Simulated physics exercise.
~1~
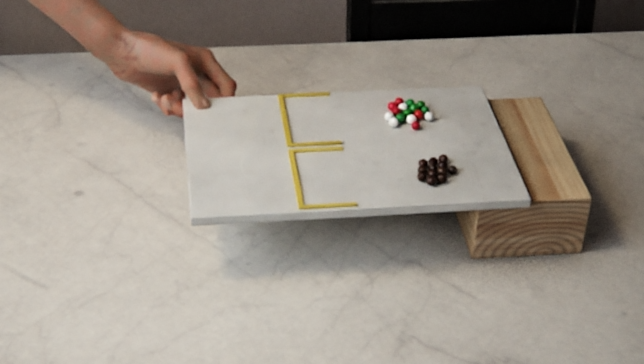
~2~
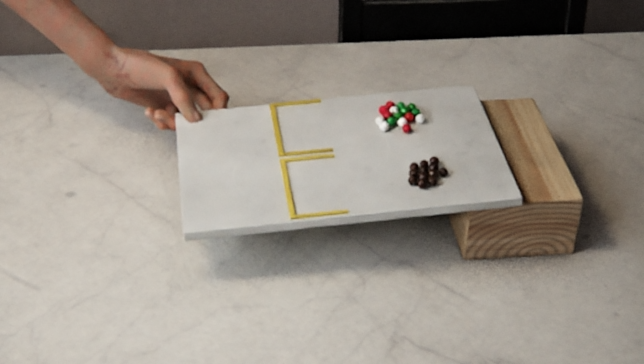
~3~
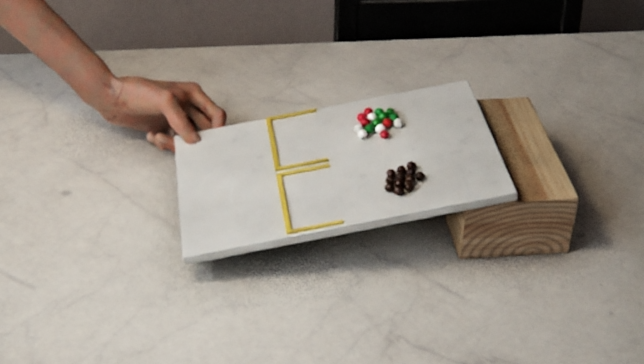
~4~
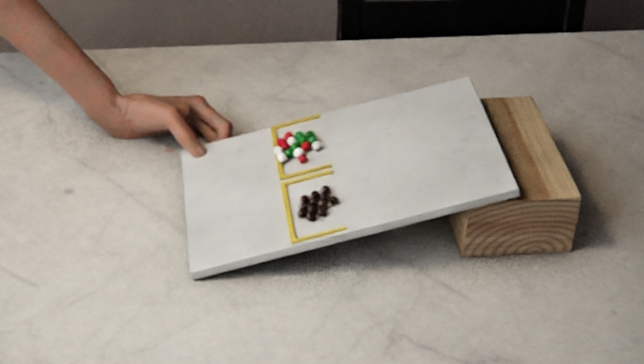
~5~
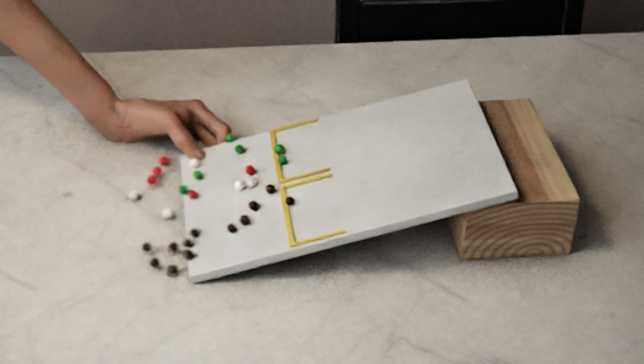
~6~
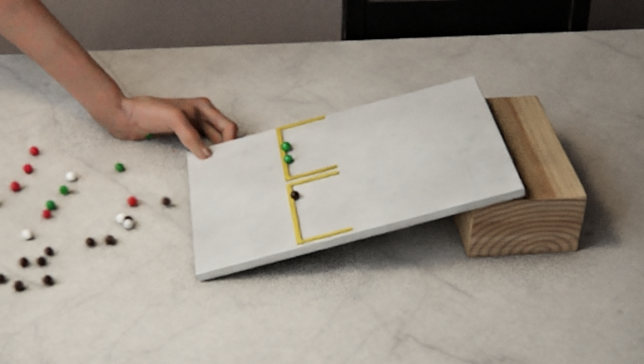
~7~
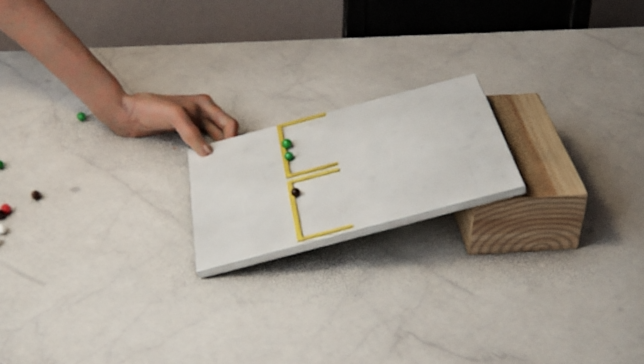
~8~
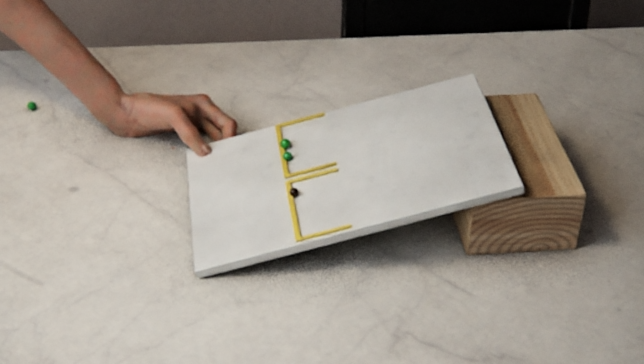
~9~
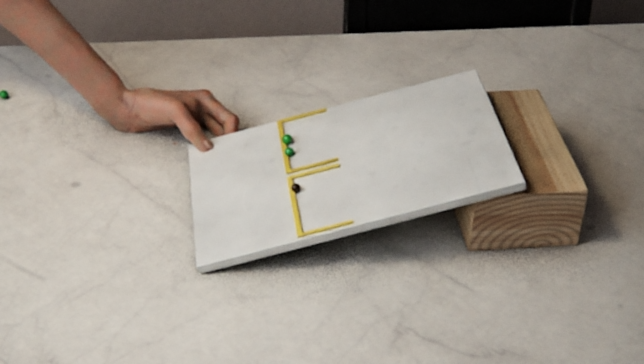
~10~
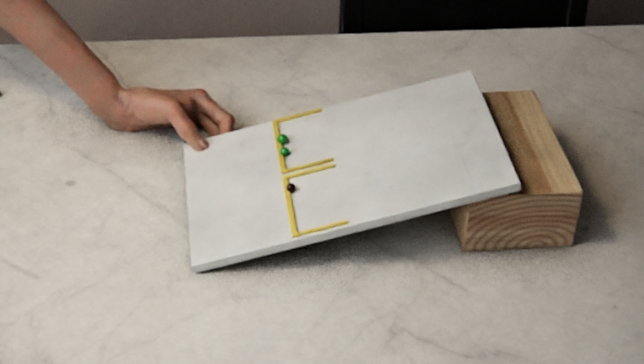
The video shows a hand lowering the left end of a pale board propped on a wooden block until two heaps of small balls slide left toward yellow strips; most spill past and roll away across the table, leaving two green balls and one dark ball at the strips.
